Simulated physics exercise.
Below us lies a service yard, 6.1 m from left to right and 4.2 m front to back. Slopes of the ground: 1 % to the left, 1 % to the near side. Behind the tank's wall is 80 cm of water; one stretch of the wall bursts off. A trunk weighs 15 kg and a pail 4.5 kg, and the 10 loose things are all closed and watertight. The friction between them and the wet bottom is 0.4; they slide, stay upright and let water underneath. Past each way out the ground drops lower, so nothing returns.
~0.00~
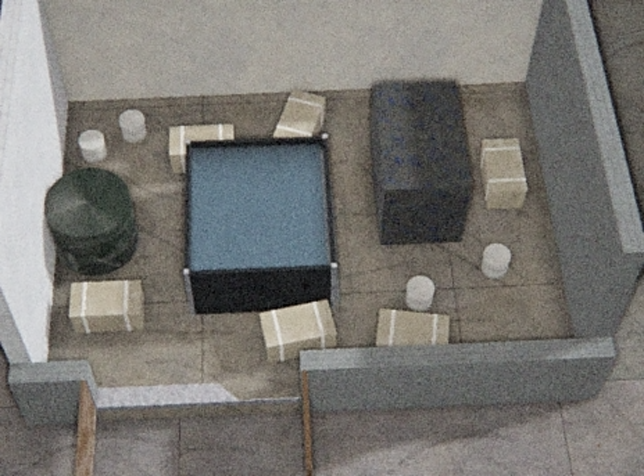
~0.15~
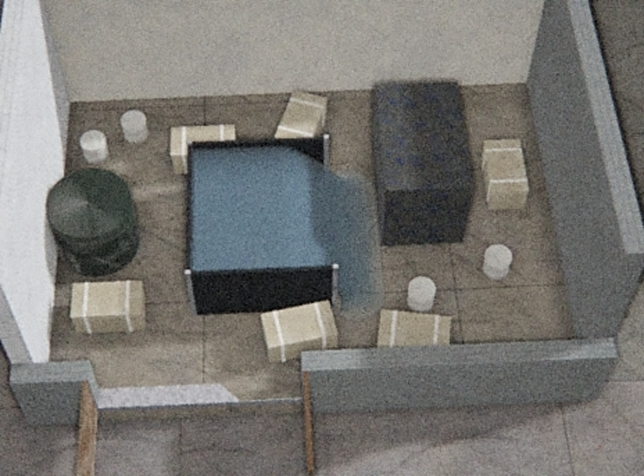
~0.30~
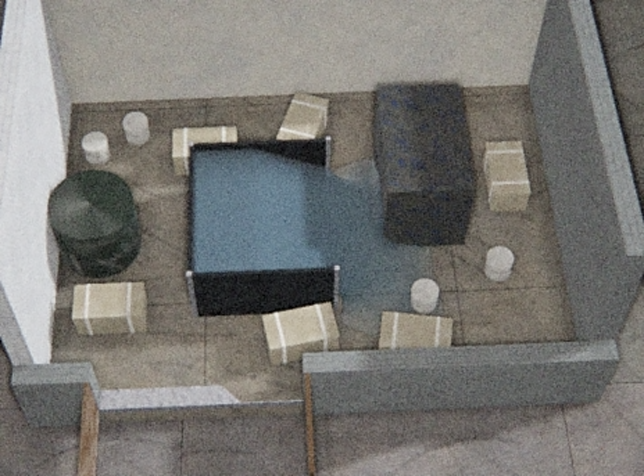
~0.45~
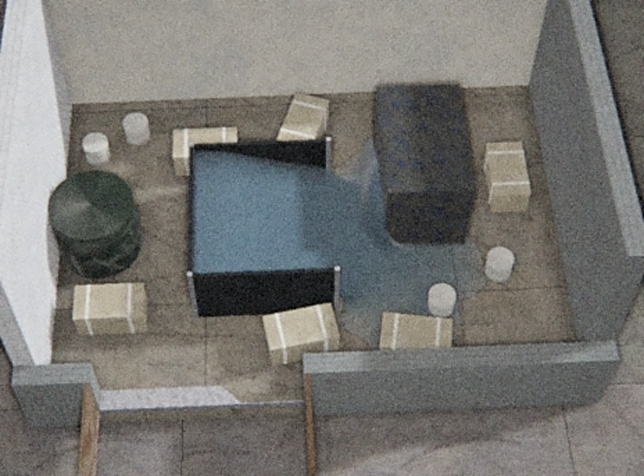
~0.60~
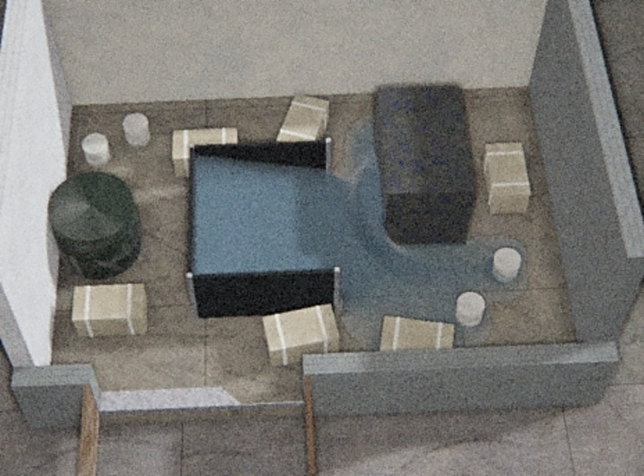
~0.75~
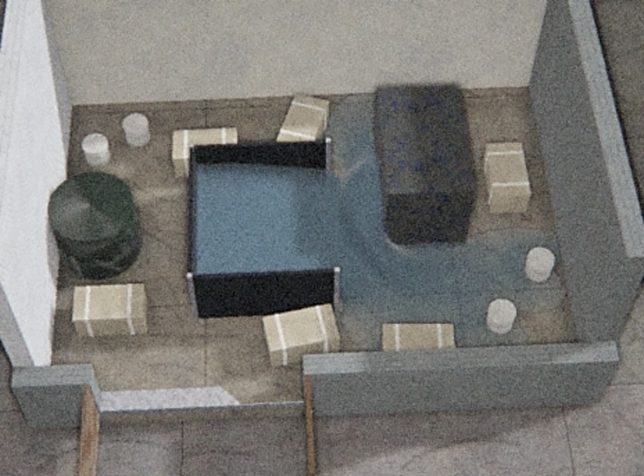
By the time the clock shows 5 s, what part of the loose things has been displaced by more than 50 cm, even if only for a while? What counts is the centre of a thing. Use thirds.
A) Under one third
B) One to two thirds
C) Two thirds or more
C.
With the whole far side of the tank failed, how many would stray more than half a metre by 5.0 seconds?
Then 8 of them would.
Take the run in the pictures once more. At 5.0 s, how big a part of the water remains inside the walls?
About 98 in a hundred parts of the water.
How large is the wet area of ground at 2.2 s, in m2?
Roughly 16 m2 of it is wet.
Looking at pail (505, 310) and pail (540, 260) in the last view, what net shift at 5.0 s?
Taking them in turn, I get 200 cm for the first and 100 cm for the second.
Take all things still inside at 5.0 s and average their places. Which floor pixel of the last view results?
I'd put it around (265, 225).
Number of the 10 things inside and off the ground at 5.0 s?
7 at that moment.
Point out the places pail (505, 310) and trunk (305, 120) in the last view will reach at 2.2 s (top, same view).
Roughly (519, 288), then roughly (245, 126).
After 1.1 s 2 of 10 are over 50 cm from their spots; 2 afloat.
After 2.2 s 2 of 10 are over 50 cm from their spots; 3 afloat.
After 3.5 s 7 of 10 are over 50 cm from their spots; 7 afloat.
After 5.0 s 8 of 10 are over 50 cm from their spots, and 8 have been at some point; 7 afloat.
